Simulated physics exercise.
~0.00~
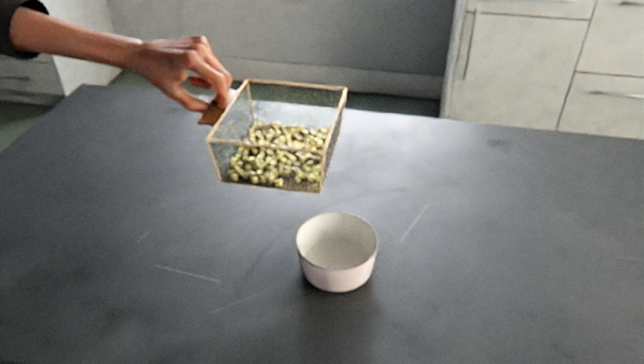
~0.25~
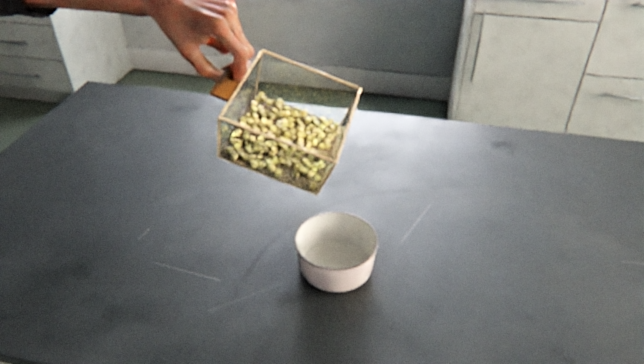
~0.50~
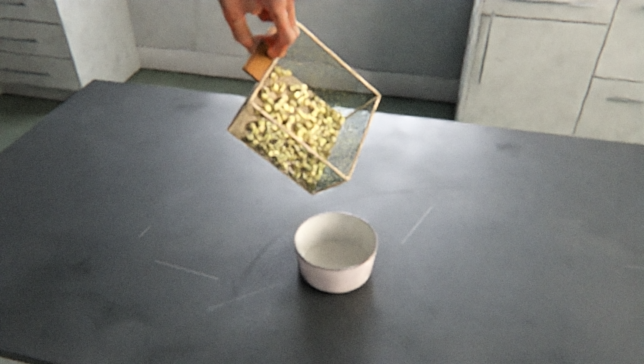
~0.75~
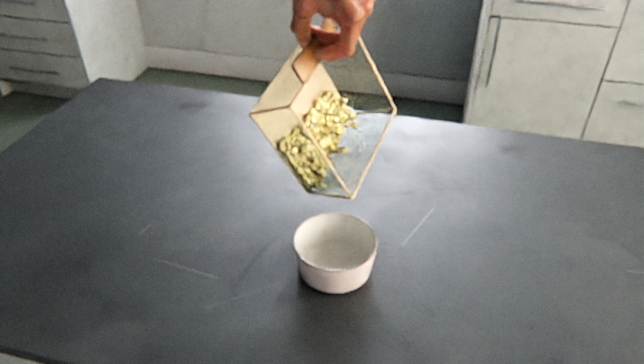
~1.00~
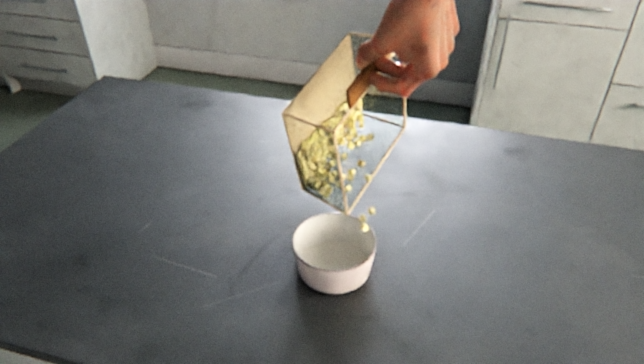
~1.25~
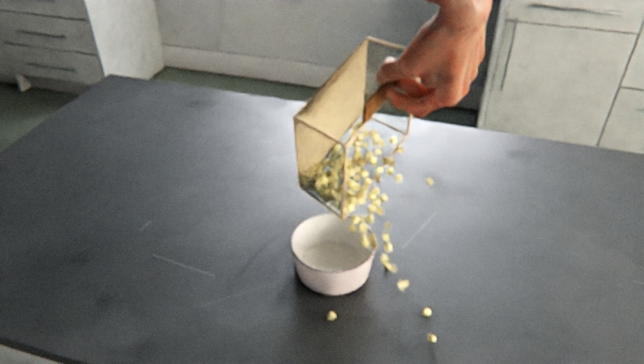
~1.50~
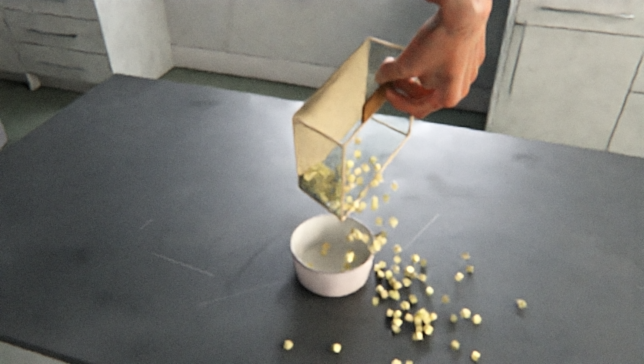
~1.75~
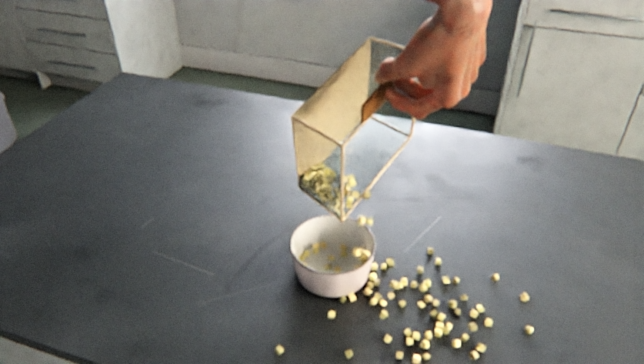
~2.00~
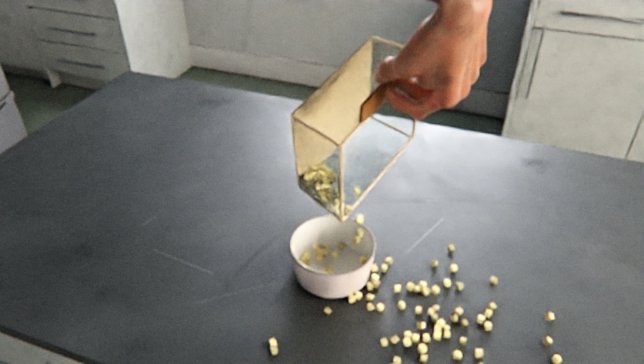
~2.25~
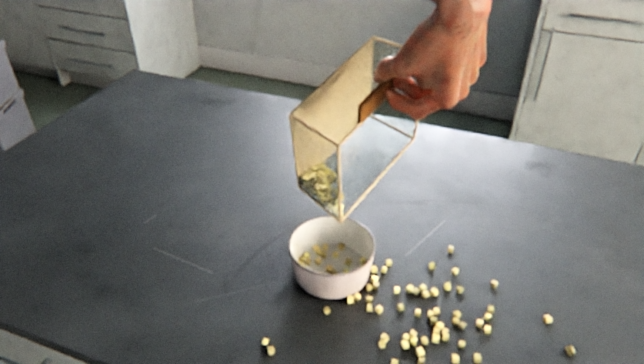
A hand reaches in from the upper left, holding a clear, gold-edged box of pale yellow-green cubes above a dark tabletop, seen from slightly above in a room with whitish cabinets. A small white dish sits below. The hand moves right and tips the box steadily, and the cubes slide toward its lower corner. They spill over the edge, some dropping into the dish and many more landing beside it and scattering to the right and front. The box stays tilted as the flow thins, ending with some cubes inside it, some in the dish and about half strewn outside.
